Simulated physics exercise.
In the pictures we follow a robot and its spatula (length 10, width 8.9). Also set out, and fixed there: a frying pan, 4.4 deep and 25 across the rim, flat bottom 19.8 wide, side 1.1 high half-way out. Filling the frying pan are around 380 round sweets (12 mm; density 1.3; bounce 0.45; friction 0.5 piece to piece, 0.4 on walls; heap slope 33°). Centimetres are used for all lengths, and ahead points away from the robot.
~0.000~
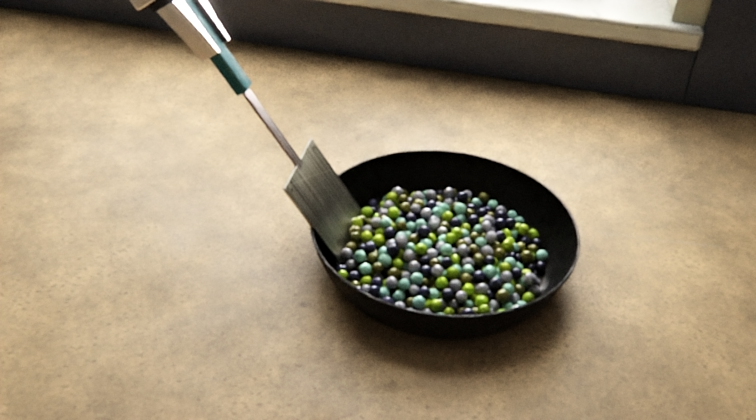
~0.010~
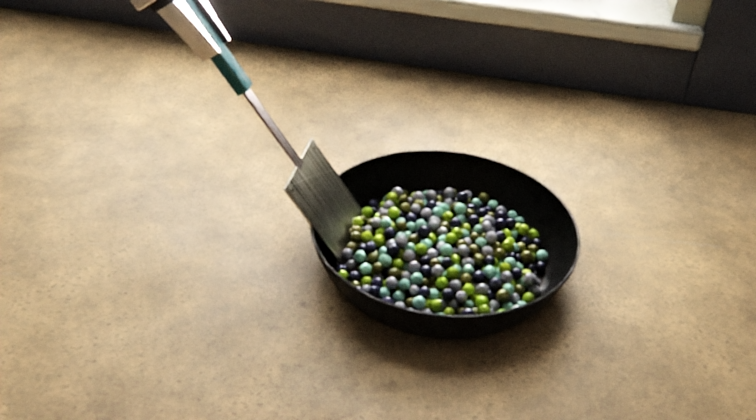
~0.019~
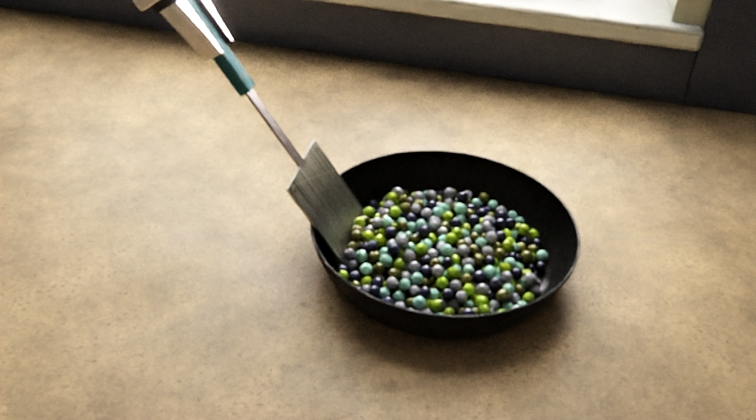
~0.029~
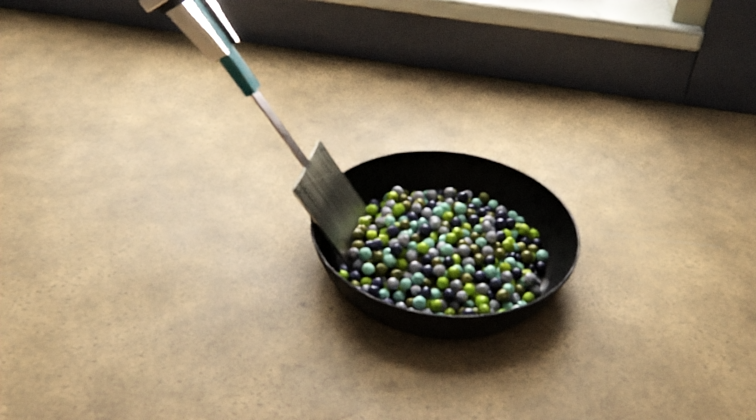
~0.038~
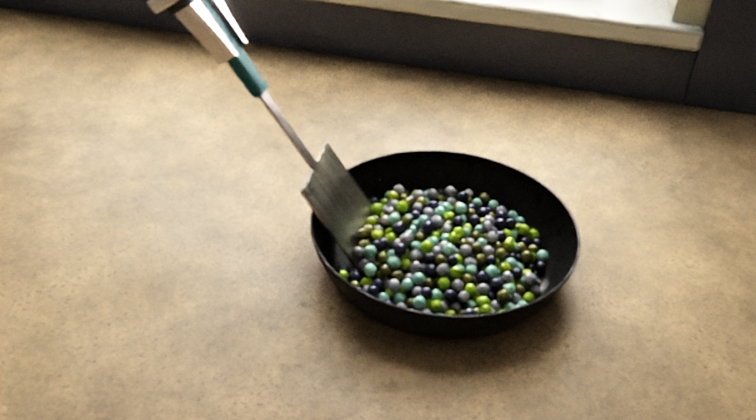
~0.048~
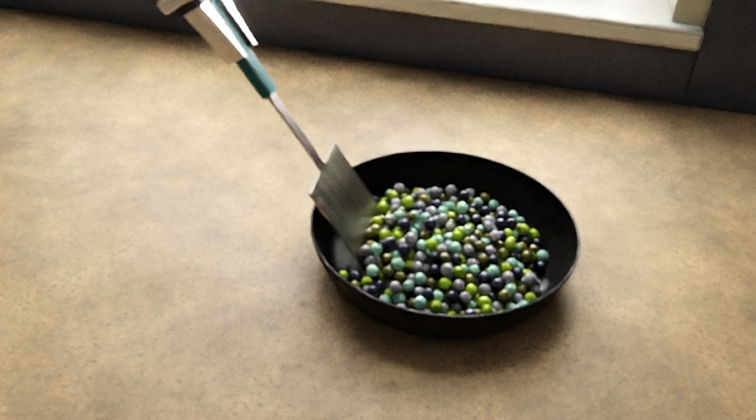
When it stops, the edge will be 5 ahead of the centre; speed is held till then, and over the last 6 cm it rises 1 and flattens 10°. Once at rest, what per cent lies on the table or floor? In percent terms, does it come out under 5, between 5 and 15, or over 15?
It comes out under 5 %.
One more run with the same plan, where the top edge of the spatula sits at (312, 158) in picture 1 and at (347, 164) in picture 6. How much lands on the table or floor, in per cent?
About 5 per cent.
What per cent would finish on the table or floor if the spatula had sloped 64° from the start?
In that case some 0 per cent.
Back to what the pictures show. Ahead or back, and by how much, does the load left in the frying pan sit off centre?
I'd say it's roughly 4.5 cm toward the front.
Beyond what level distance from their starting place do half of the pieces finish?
Distance: Around 4 cm.
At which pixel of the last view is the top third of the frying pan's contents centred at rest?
Pixel position: Approx. (529, 248).
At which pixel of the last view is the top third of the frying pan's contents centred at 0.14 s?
Centre: Approx. (469, 242) in the last view.
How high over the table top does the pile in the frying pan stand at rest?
Close to 5.5 centimetres high.
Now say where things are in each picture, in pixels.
The first frame shows spatula top edge at (298, 162), sloping 55°; upper third of the load around (442, 243), from x 340 to 540, top at y 195; 376 in the frying pan.
The second frame shows spatula top edge at (298, 163), sloping 55°; upper third of the load around (442, 244), from x 340 to 540, top at y 195.
The third frame shows spatula top edge at (301, 163), sloping 55°; upper third of the load around (438, 241), from x 345 to 540, top at y 195.
The fourth frame shows spatula top edge at (306, 164), sloping 55°; upper third of the load around (433, 241), from x 345 to 540, top at y 190.
The fifth frame shows spatula top edge at (314, 166), sloping 55°; upper third of the load around (433, 239), from x 345 to 540, top at y 190.
The sixth frame shows spatula top edge at (322, 167), sloping 55°; upper third of the load around (435, 237), from x 345 to 545, top at y 190; 376 in the frying pan.
By 0.09 s, sloping 55°, highest piece 5 above the table; 376 in the frying pan.
By 0.14 s, sloping 51°, highest piece 6 above the table; 376 in the frying pan.
By 0.36 s, sloping 45°, highest piece 5 above the table; 375 in the frying pan, 1 on the table or floor.
By 1.41 s, sloping 45°, highest piece 5 above the table; 375 in the frying pan, 1 on the table or floor.
Final count, 375 in the frying pan, 1 on the table or floor. That is 0 % on the table or floor.
